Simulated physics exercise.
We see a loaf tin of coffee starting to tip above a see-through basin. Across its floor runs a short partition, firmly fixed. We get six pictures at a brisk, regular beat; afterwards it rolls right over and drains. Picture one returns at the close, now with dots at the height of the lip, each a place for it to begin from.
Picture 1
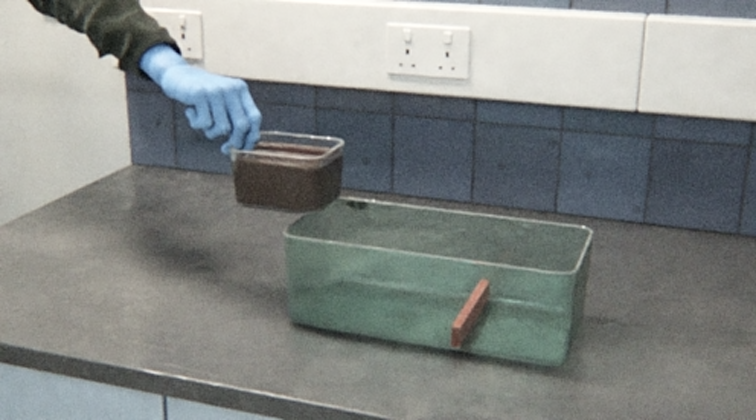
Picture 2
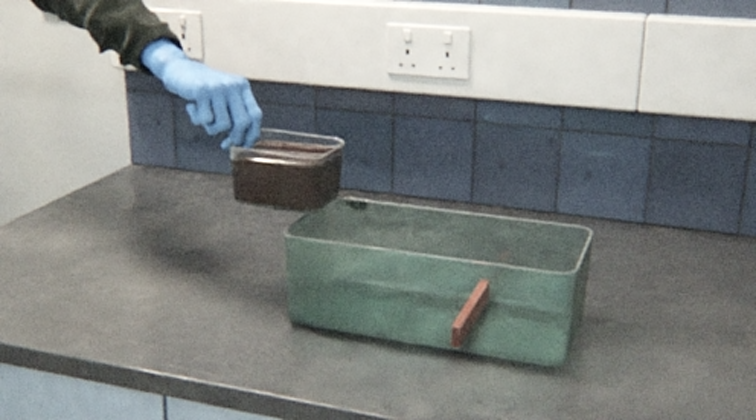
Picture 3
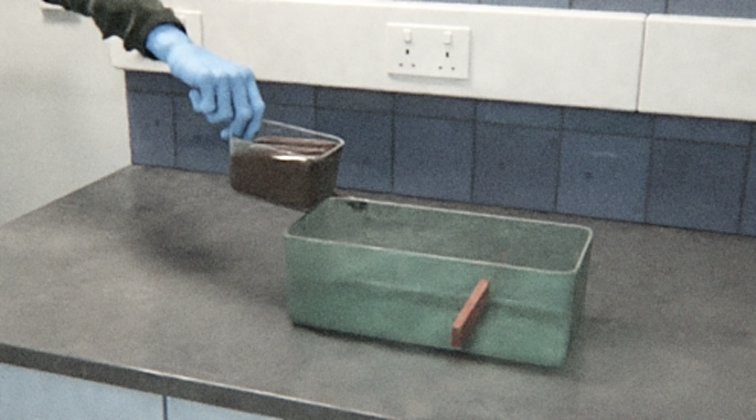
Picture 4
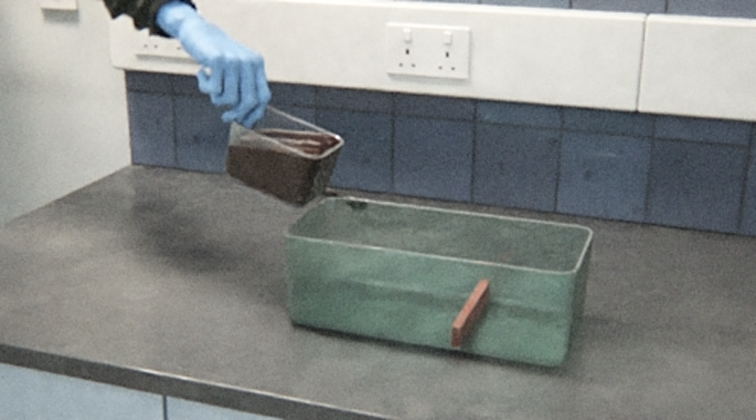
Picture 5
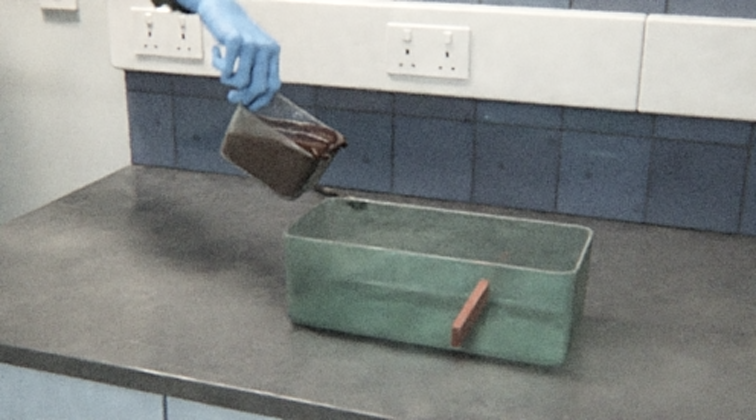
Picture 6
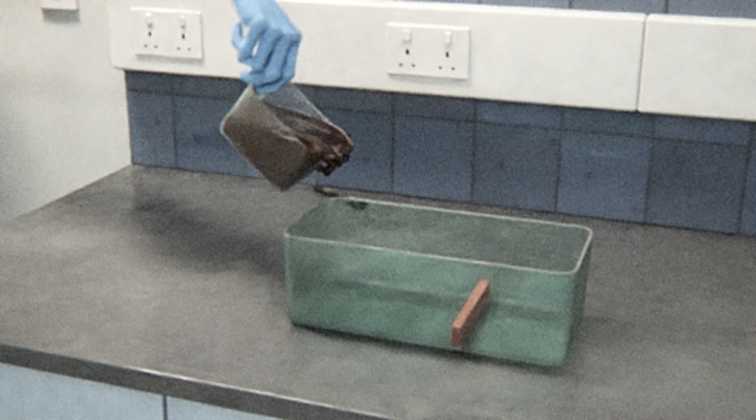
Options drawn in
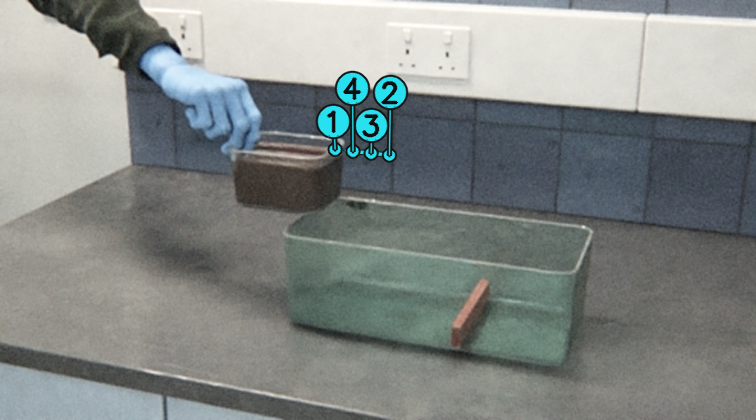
A blue-gloved hand tips a clear container of dark coffee until some bulges over its lip.
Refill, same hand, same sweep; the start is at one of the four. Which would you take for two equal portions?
I would pick place 2.
On the marked copy, 1 at (335, 149); 2 at (389, 155); 3 at (371, 153); 4 at (353, 151).
With 1, about 72 % ends left of the wall and 22 % right of it; 6 % is lost outside.
With 2, about 48 % ends left of the wall and 49 % right of it; 3 % is lost outside.
With 3, about 71 % ends left of the wall and 27 % right of it.
With 4, about 75 % ends left of the wall and 21 % right of it; 4 % is lost outside.
